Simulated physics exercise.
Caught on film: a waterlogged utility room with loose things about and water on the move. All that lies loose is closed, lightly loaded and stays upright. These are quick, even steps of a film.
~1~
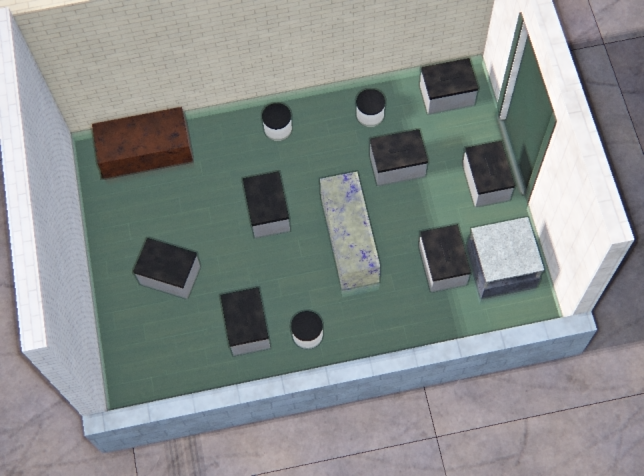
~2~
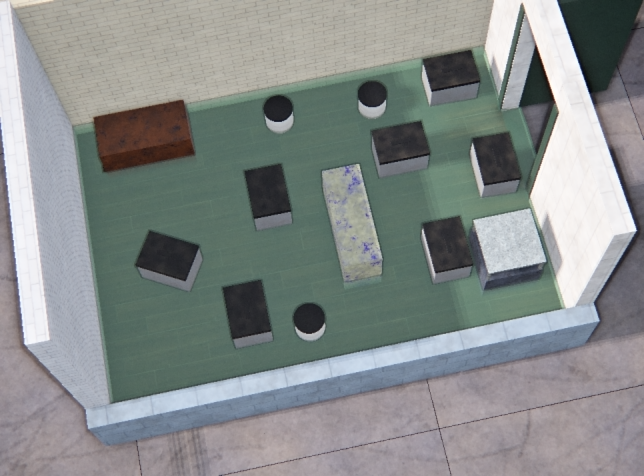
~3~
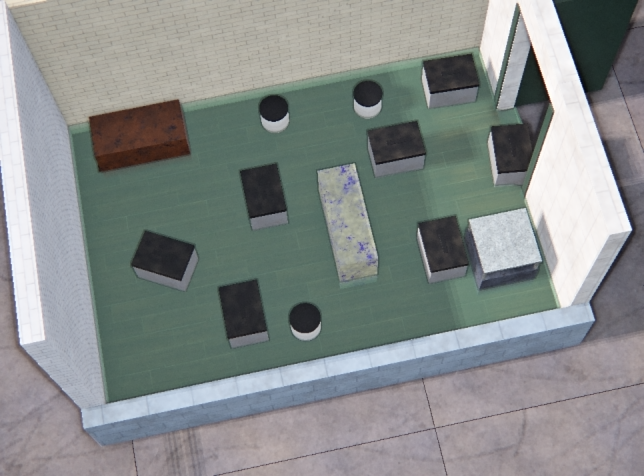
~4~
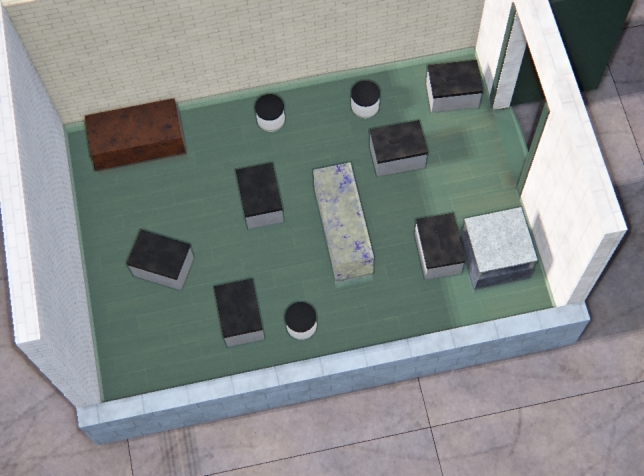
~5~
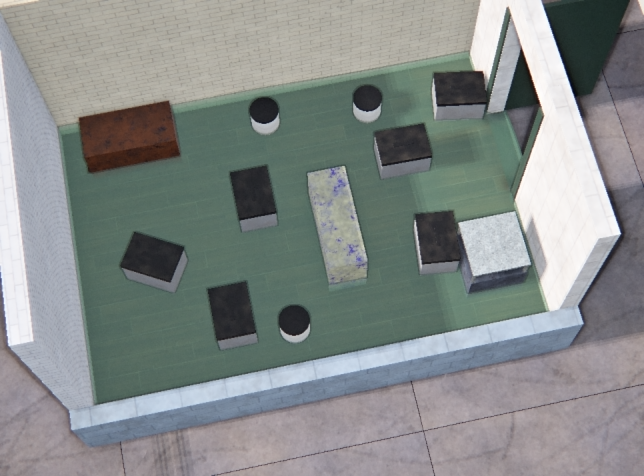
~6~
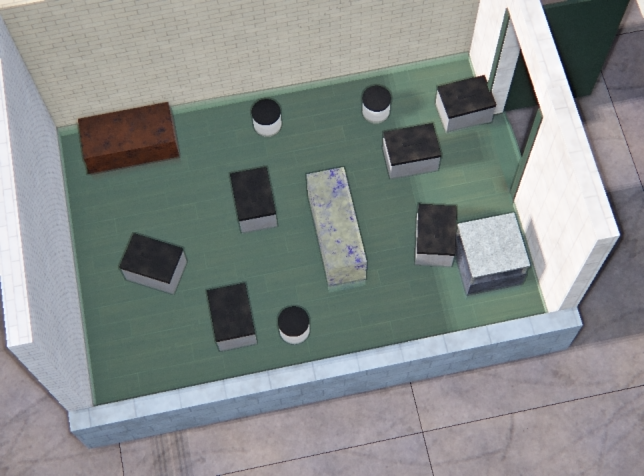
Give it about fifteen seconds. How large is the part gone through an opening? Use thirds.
It is two thirds or more.
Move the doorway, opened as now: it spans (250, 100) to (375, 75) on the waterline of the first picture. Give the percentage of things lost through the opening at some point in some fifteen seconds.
Near 70 in a hundred.
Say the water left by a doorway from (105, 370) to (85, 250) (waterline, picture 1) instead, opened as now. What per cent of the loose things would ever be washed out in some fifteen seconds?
About 50 per cent.
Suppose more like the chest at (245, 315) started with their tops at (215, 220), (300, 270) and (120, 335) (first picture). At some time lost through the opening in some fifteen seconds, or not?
As listed: Left behind, kept in, kept in.
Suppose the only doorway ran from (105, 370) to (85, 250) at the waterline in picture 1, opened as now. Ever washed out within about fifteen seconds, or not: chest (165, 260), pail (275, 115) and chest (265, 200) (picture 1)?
In turn: Yes, gone, yes.
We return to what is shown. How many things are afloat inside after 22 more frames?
The number is 5.
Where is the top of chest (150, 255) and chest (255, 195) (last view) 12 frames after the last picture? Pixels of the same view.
Near (181, 248) and (340, 130).
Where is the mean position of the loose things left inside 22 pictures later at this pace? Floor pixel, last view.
Roughly at (377, 223).
A moment on, 1 of 10 are out; 9 afloat.
Next, 5 of 10 are out; 5 afloat.
Later, 5 of 10 are out; 5 afloat.
In the end, 8 of 10 are out; 2 afloat.
